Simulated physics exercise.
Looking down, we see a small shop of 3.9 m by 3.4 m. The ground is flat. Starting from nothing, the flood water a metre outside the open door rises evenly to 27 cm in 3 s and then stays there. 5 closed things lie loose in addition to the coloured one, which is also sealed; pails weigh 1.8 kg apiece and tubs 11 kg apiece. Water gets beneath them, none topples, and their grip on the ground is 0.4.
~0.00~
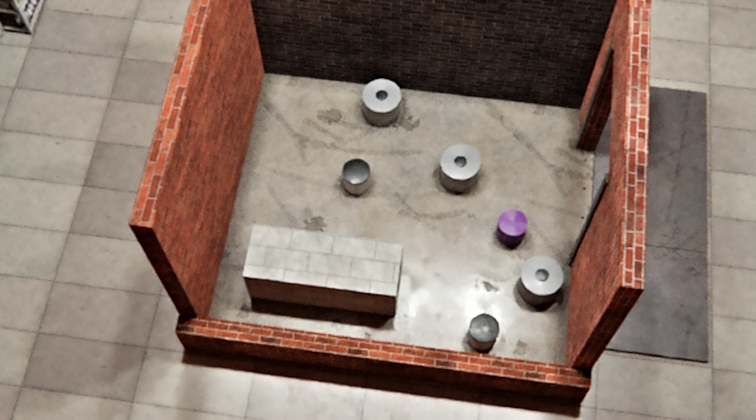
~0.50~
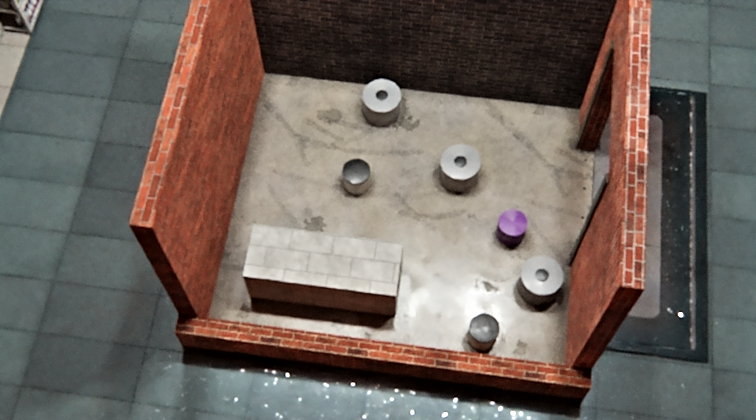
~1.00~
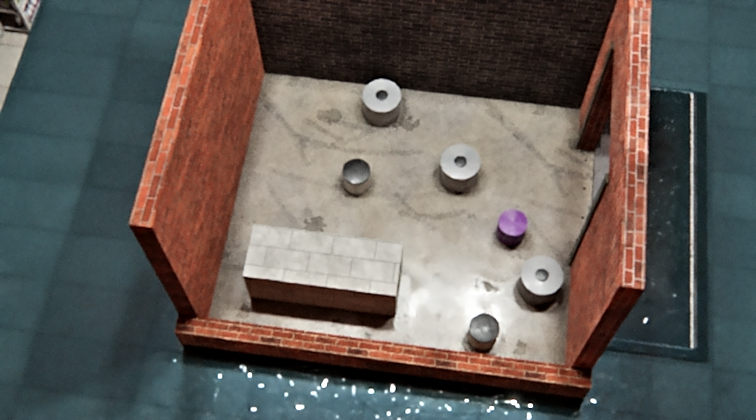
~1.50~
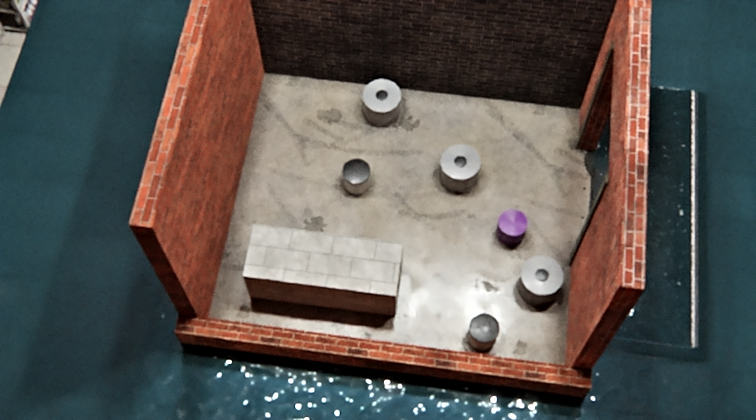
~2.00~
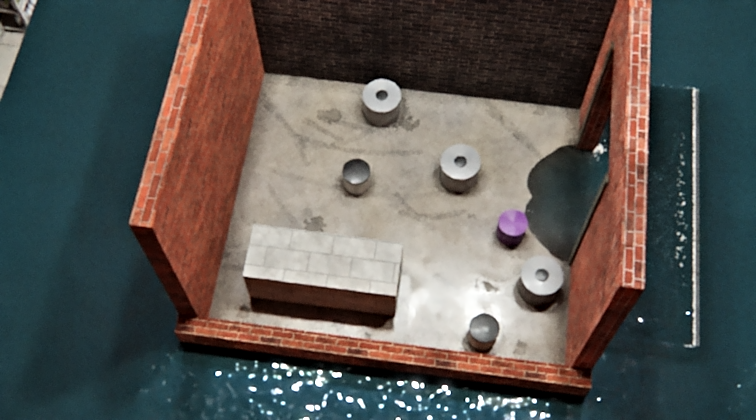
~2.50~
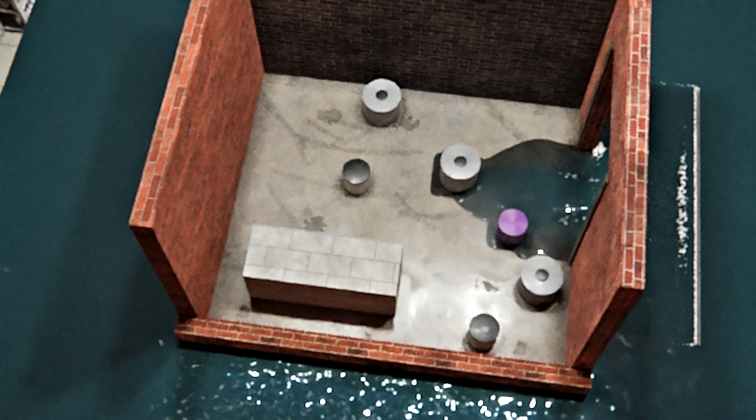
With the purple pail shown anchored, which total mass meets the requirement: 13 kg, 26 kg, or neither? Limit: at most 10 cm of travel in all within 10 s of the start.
I reckon the answer is neither of the two.
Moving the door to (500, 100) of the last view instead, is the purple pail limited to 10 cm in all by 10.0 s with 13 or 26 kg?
That way, only the big mass suffices.
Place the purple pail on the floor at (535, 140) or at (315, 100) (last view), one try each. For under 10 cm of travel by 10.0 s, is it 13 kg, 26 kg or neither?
In turn: Only the heavier mass works; only the heavier mass works.
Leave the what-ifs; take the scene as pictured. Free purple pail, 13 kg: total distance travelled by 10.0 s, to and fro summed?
250 cm in all.
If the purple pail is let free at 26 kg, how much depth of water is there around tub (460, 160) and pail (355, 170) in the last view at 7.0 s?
I'd estimate 18 cm for the first and 17 cm for the second.
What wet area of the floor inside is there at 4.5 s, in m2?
I'd put it close to 10.0 m2.
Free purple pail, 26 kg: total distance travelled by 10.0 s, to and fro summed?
The total path comes to around 30 cm.
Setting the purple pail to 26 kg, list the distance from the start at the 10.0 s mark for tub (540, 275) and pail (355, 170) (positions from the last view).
They sit 50 cm and 200 cm away, in the order given.
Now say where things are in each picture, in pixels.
In the first picture, the purple pail at (513, 222), on the bottom; 0.0 m2 under water; 0 of 6 have shifted.
In the second picture, the purple pail at (513, 222), on the bottom; water covers 0.0 m2; 0 of 6 have shifted.
In the third picture, the purple pail at (513, 222) rests on the ground; water covers 0.0 m2; 0 of 6 have shifted.
In the fourth picture, the purple pail at (513, 222) rests on the ground; water covers 0.0 m2; 0 of 6 have shifted.
In the fifth picture, the purple pail at (513, 222) rests on the ground; water covers 0.6 m2; 0 of 6 have shifted.
In the sixth picture, the purple pail at (513, 222) rests on the ground; water covers 1.3 m2; 0 of 6 have shifted.
After 3.5 s the purple pail would be 29 cm from its start with 13 kg and 2 cm from its start with 26 kg; 10 cm of water round it then.
After 4.5 s the purple pail would be 96 cm from its start with 13 kg and 26 cm from its start with 26 kg; 9 cm of water round it then.
After 7.0 s the purple pail would be 112 cm from its start with 13 kg and 27 cm from its start with 26 kg; 10 cm of water round it then.
After 10.0 s the purple pail would be 108 cm from its start with 13 kg and 26 cm from its start with 26 kg; 21 cm of water round it then.
